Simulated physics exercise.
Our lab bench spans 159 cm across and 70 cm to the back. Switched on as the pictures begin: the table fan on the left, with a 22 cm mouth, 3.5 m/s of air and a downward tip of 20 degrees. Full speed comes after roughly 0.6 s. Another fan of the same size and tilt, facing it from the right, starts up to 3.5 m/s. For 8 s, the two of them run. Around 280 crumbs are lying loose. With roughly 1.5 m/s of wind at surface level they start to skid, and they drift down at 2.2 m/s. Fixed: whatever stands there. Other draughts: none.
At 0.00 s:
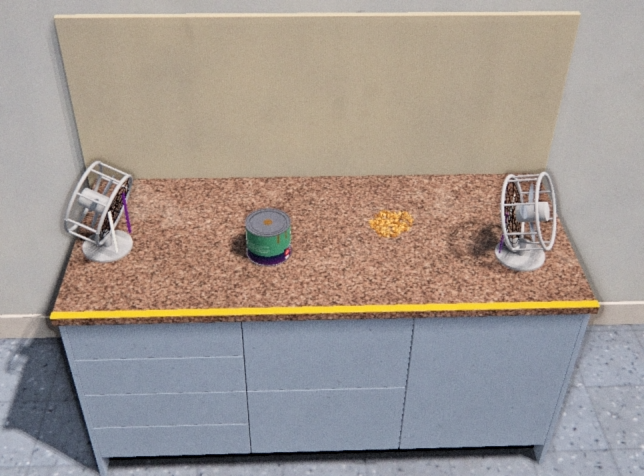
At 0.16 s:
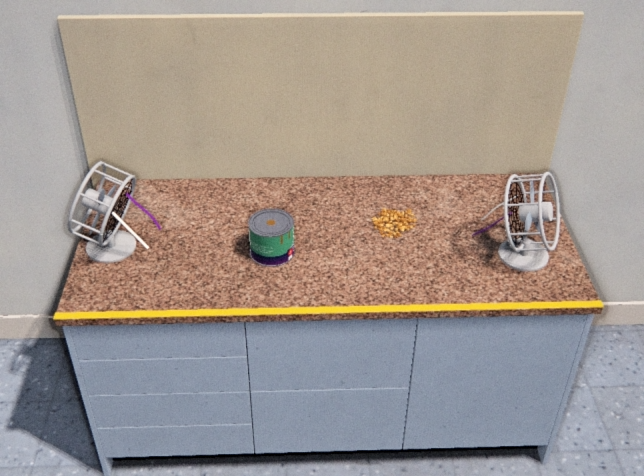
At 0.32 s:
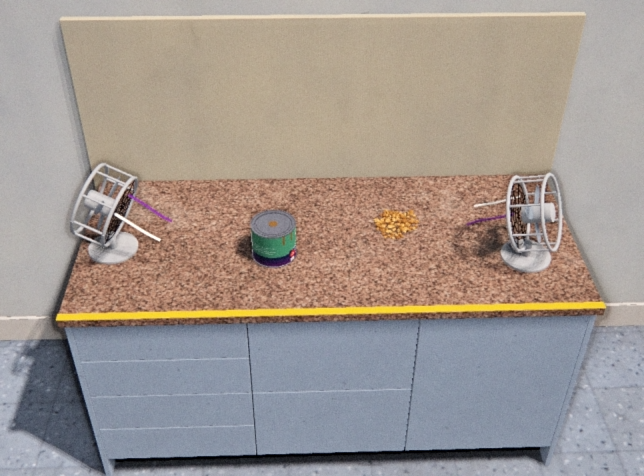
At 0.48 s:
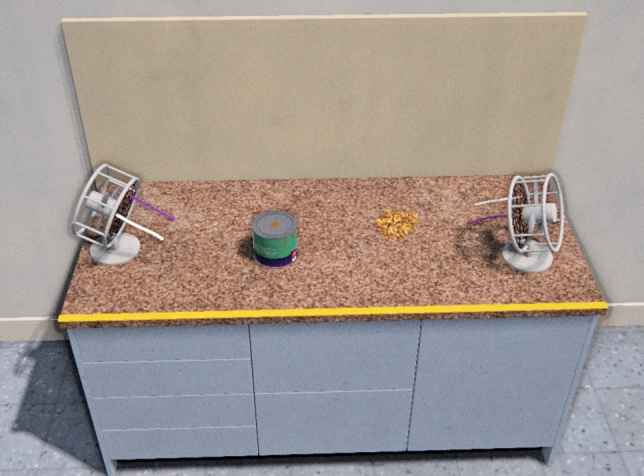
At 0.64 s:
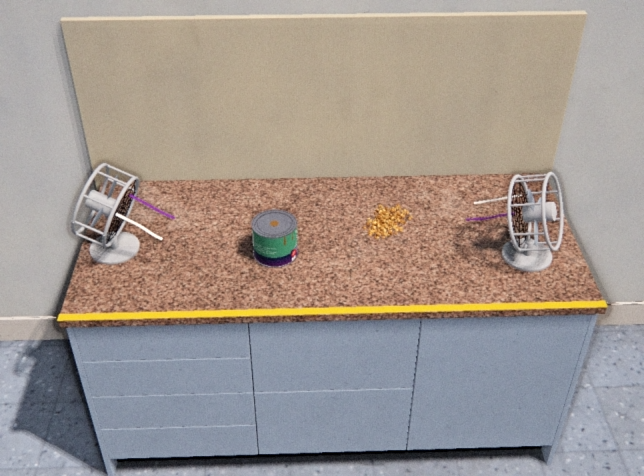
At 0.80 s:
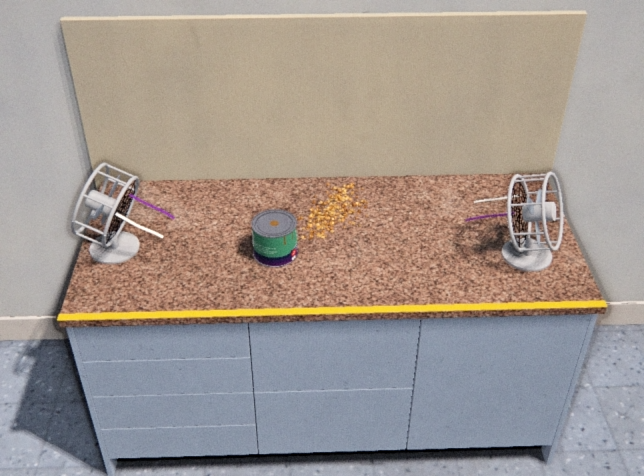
Lab bench with two facing fans and a green tin, orange crumbs lying still, then skidding left and spreading behind the tin.
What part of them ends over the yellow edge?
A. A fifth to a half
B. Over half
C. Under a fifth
Under a fifth.
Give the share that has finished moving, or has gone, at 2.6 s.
About 90 %.
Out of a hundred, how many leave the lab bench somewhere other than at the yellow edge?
Estimated share: Around 100 %.
After 1.6 s, 0 % are over the yellow edge; the middle of those left on the top is near (169, 181); 41 % are gone or lie where they will stay.
After 2.6 s, 0 % are over the yellow edge; 94 % are gone or lie where they will stay.
After 4.4 s, 0 % are over the yellow edge; 96 % are gone or lie where they will stay.
After 8.0 s, at the end, 0 % are over the yellow edge.
